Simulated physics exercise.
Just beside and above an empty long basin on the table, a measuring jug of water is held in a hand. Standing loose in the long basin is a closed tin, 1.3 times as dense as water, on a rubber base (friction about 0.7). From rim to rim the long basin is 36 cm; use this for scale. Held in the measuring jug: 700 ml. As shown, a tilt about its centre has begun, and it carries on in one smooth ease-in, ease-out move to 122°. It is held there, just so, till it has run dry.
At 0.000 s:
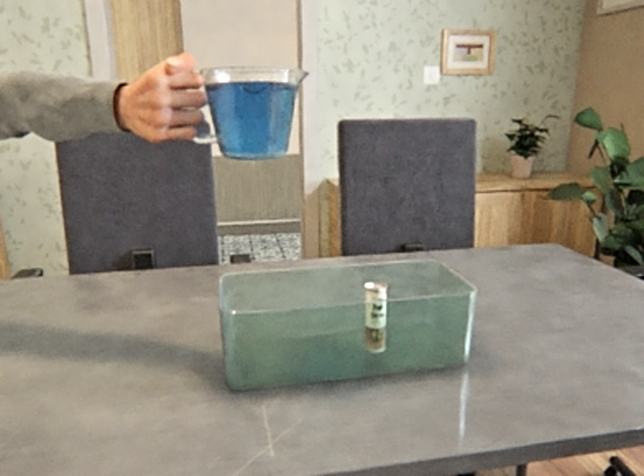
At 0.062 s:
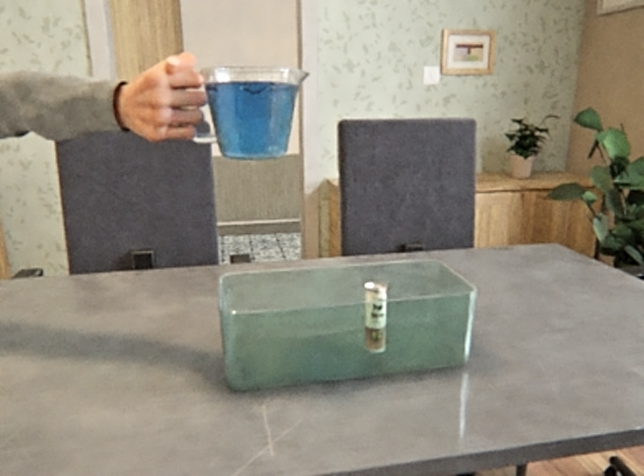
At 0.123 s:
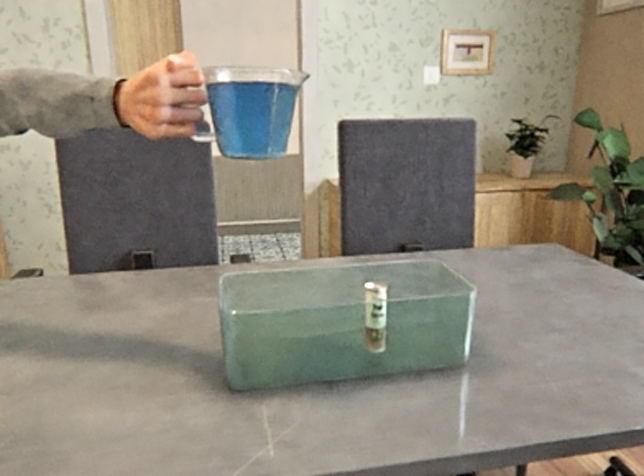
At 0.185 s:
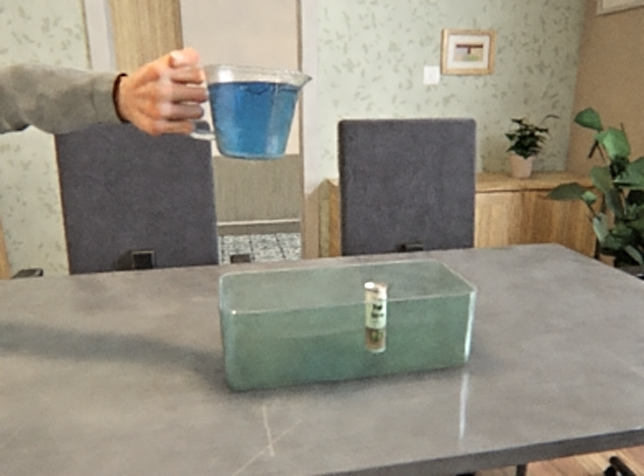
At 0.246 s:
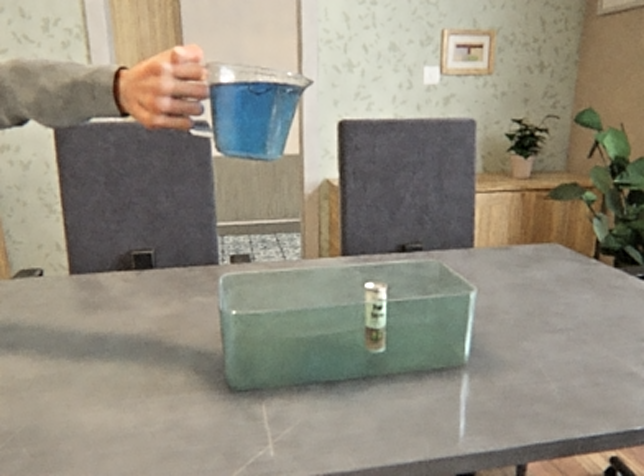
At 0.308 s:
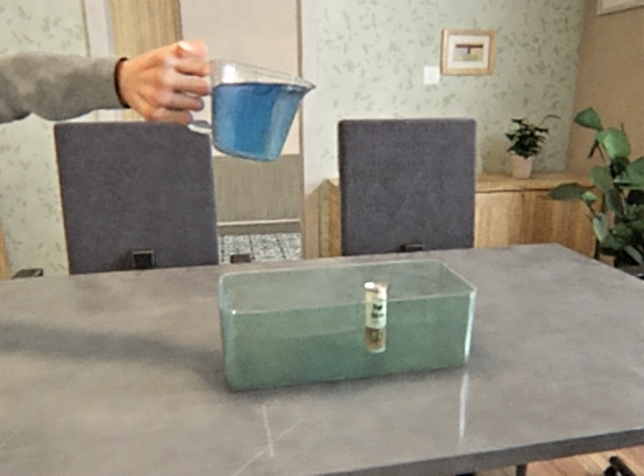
A hand held a clear measuring jug of blue water above a long glass basin with a small tin standing inside, then slowly tilted the jug slightly to the right.
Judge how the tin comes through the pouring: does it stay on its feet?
No, it tips.
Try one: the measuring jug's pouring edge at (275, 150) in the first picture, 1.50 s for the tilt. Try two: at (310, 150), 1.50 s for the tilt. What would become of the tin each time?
Run one: It does not tip. Run two: It does not tip.
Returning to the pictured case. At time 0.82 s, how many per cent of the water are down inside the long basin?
Around 10 percent.
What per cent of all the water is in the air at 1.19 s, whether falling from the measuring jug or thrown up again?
About 16 percent.
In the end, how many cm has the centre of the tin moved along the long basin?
Looks like roughly 7.5 cm in total.
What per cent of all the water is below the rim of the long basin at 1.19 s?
About 80 %.
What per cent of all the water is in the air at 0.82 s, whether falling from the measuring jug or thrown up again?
Near 30 per cent at that moment.
After 0.82 s the tilt is 69° and 60 per cent is still to pour; the tin stands where it began.
After 1.19 s the tilt is 109° and 4 per cent is still to pour; the tin stands 2 cm from where it began.
After 1.58 s the tilt is 122° and 0 per cent is still to pour; the tin lies on its side.
After 2.00 s the tilt is 122° and 0 per cent is still to pour; the tin lies on its side.
In the end the tin lies on its side.
